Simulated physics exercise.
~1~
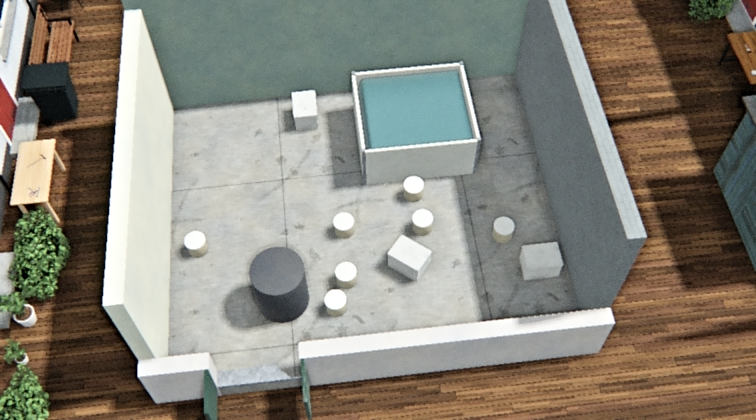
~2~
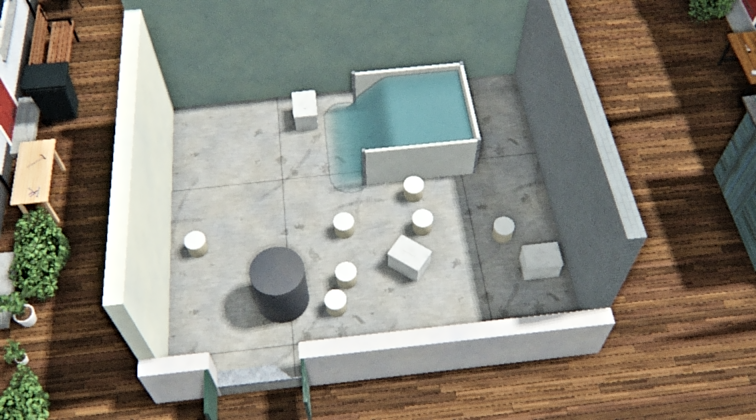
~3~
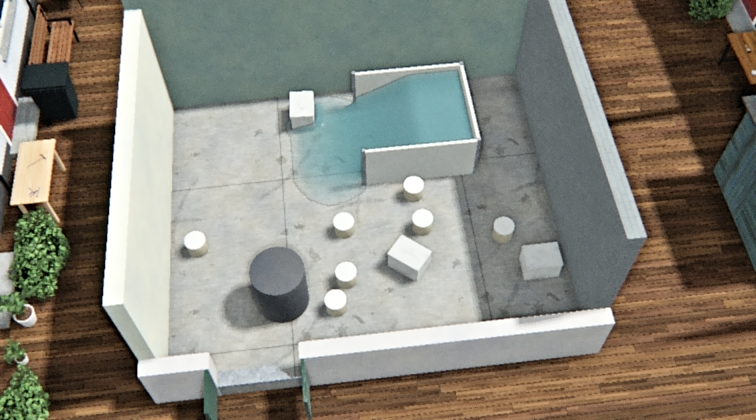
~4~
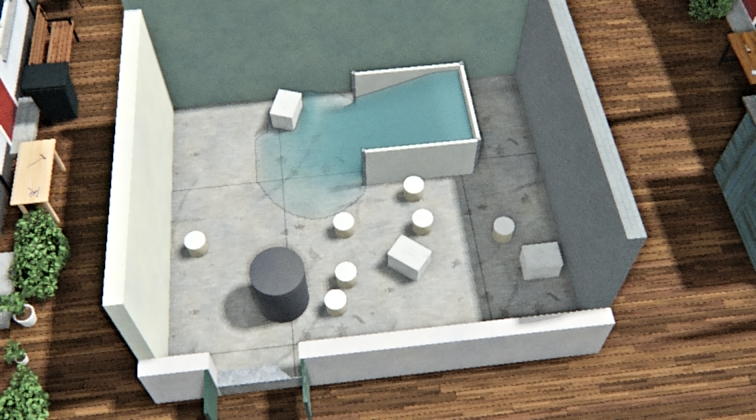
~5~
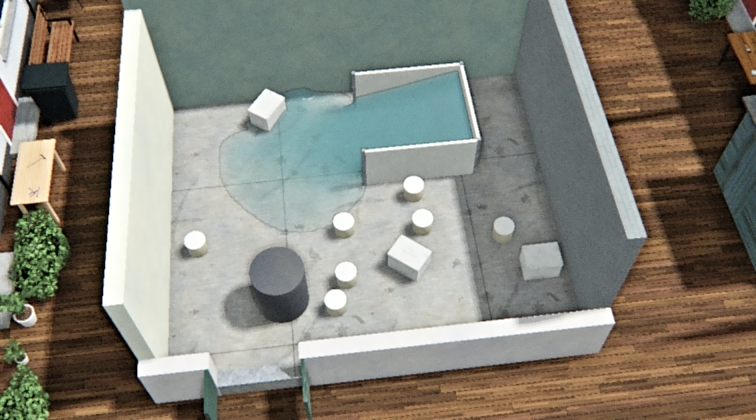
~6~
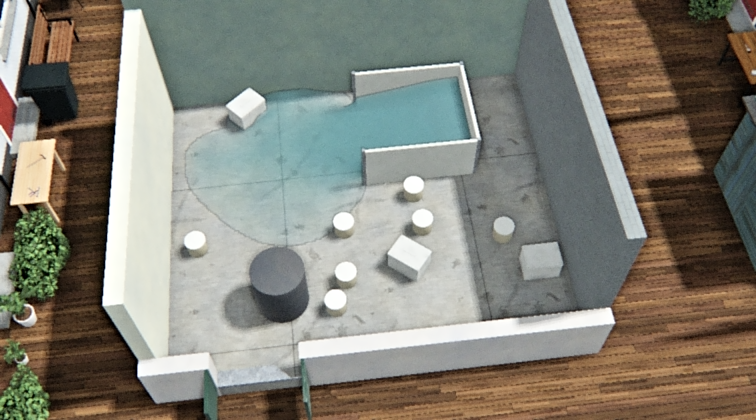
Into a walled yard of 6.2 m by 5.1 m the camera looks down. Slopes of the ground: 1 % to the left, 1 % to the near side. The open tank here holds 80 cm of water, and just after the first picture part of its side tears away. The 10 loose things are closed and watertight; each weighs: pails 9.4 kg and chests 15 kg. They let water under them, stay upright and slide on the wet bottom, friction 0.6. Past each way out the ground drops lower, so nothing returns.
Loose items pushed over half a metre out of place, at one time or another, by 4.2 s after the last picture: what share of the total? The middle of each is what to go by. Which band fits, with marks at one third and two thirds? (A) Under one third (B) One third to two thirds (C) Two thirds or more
(A) Under one third.
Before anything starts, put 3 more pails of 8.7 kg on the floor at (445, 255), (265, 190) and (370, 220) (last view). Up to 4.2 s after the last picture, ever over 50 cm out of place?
Well, in turn they are below that, above that and below that.
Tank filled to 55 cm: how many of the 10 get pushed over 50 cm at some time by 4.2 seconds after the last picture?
Then it comes to 2.
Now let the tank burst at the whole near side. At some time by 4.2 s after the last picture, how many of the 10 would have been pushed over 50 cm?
Then 8 of them would.
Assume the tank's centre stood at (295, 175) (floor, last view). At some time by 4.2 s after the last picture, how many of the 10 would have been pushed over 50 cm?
Then 2.
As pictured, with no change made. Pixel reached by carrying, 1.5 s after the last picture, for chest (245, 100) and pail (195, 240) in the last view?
Roughly (182, 101), then roughly (192, 316).
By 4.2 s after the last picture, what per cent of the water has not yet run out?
Somewhere near 84 percent, give or take.
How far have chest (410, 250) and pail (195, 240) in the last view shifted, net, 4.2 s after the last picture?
0 cm, gone out.
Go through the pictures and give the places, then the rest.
A chest at (305, 103) rests on the ground; a pail at (346, 271) rests on the ground; water covers 2.7 m2; 0 of 10 have shifted, in the first picture.
A chest at (305, 103), on the bottom; a pail at (346, 271) rests on the ground; water covers 3.8 m2; 0 of 10 have shifted, in the second picture.
A chest at (302, 104) rests on the ground, 5 cm from its start; a pail at (346, 271) rests on the ground; water covers 4.9 m2; 0 of 10 have shifted, in the third picture.
A chest at (286, 103), on the bottom, 33 cm from its start; a pail at (346, 271) rests on the ground; 6.4 m2 under water; 1 of 10 have shifted, in the fourth picture.
A chest at (266, 104) rests on the ground, 66 cm from its start; a pail at (346, 271), on the bottom; 8.1 m2 under water; 1 of 10 have shifted, in the fifth picture.
A chest at (246, 102), on the bottom, 103 cm from its start; a pail at (346, 271) rests on the ground; 9.9 m2 under water; 1 of 10 have shifted, in the sixth picture.
Then, 0.4 s after the last picture 1 of 10 are over 50 cm from their spots; 0 afloat.
Then, 1.5 s after the last picture 2 of 10 are over 50 cm from their spots; 2 afloat.
Then, 2.8 s after the last picture 2 of 10 are over 50 cm from their spots; 1 afloat.
Then, 4.2 s after the last picture 3 of 10 are over 50 cm from their spots, and 3 have been at some point; 1 afloat.
